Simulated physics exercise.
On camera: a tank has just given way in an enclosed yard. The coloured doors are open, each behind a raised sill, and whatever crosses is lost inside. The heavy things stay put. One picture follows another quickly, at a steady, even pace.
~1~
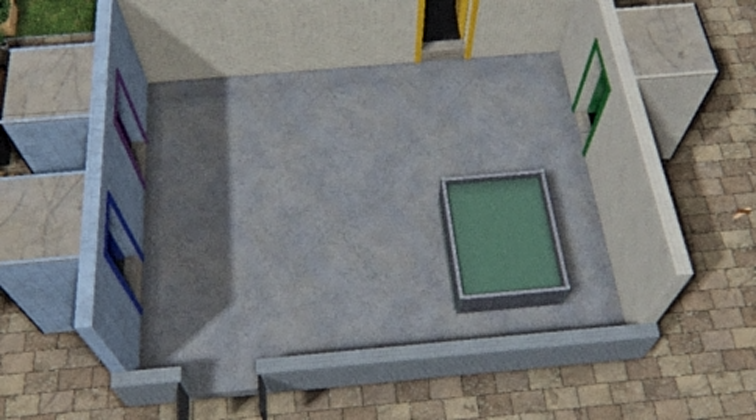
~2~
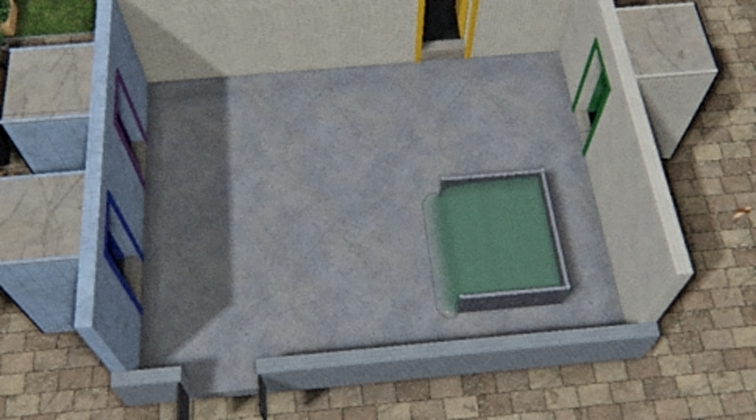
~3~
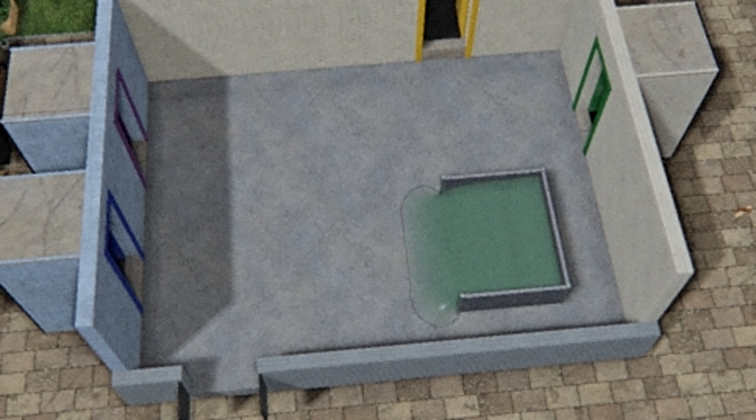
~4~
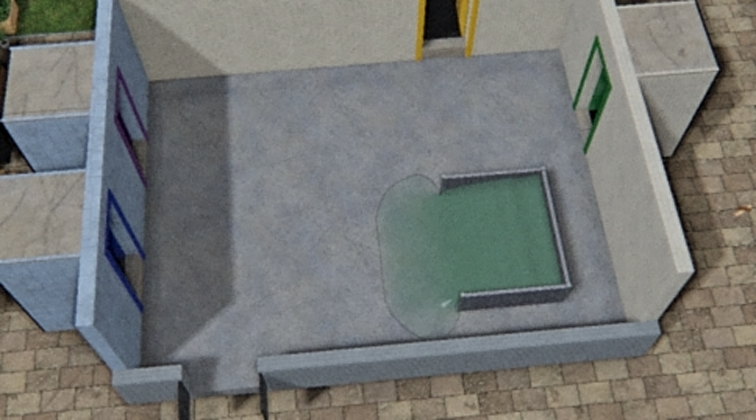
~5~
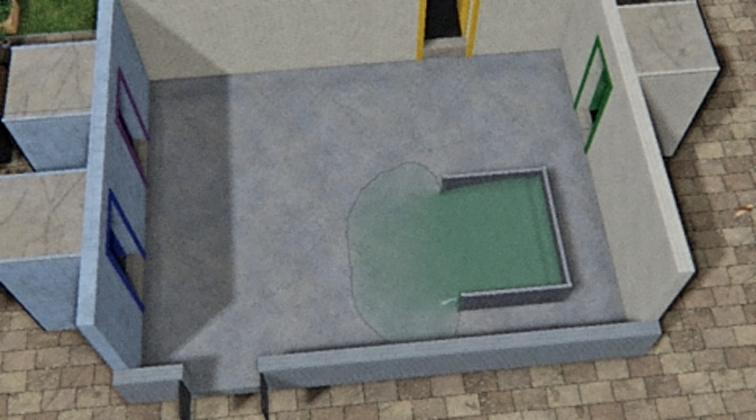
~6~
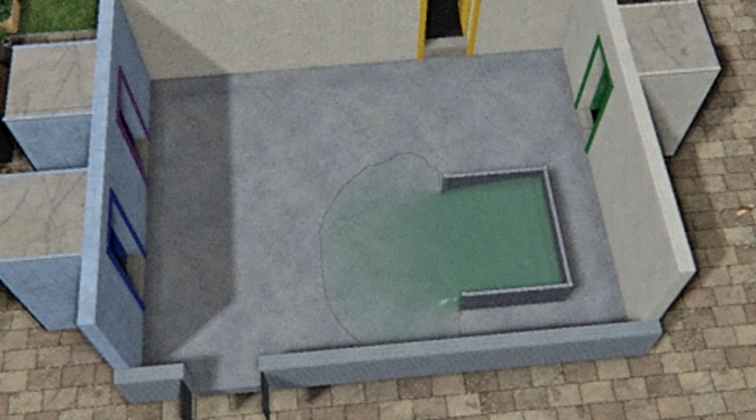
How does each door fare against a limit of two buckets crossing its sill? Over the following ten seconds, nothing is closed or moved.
My prediction: The purple door gets two buckets or less inside; the blue door gets two buckets or less inside; the green door gets two buckets or less inside; the yellow door gets two buckets or less inside.
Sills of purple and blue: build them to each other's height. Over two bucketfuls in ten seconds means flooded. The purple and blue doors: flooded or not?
Result - purple door ends up below, blue door ends up above.
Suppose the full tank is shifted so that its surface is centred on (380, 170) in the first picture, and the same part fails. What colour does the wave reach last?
Last of all, the green door.
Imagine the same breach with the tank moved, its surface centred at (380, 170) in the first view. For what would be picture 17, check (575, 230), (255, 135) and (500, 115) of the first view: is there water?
In order: Untouched, submerged, untouched.
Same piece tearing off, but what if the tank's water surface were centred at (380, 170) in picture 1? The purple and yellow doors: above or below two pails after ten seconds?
As I see it, the purple door crosses the line and the yellow door remains below.
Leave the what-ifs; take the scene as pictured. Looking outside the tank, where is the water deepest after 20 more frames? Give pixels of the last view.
Deepest point: Roughly (186, 337).
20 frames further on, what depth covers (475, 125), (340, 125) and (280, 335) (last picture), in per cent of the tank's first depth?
0, 2 and 14 in a hundred, in turn.
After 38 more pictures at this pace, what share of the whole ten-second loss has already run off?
About 60 per cent.
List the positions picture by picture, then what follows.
In the first picture, still water in the open tank at (503, 234).
In the second picture, the front is at (436, 195), out from the gap at (452, 247).
In the third picture, the front is at (435, 320), out from the gap at (452, 247).
In the fourth picture, the front is at (419, 330), out from the gap at (452, 246).
In the fifth picture, the front is at (385, 333), out from the gap at (453, 246).
In the sixth picture, the front is at (335, 304), out from the gap at (454, 246).
A moment on, water covers 35 % of the floor; the purple door not reached, the blue door not reached, the green door not reached, the yellow door not reached.
Next, water covers 50 % of the floor; the purple door not reached, the blue door wet at the sill, nothing in, the green door not reached, the yellow door not reached.
Then, water covers 60 % of the floor; the purple door wet at the sill, nothing in, the blue door wet at the sill, nothing in, the green door not reached, the yellow door not reached.
Later, water covers 55 % of the floor; the purple door wet at the sill, nothing in, the blue door wet at the sill, nothing in, the green door not reached, the yellow door not reached.
In the end, water covers 85 % of the floor; the purple door wet at the sill, nothing in, the blue door wet at the sill, nothing in, the green door not reached, the yellow door wet at the sill, nothing in.
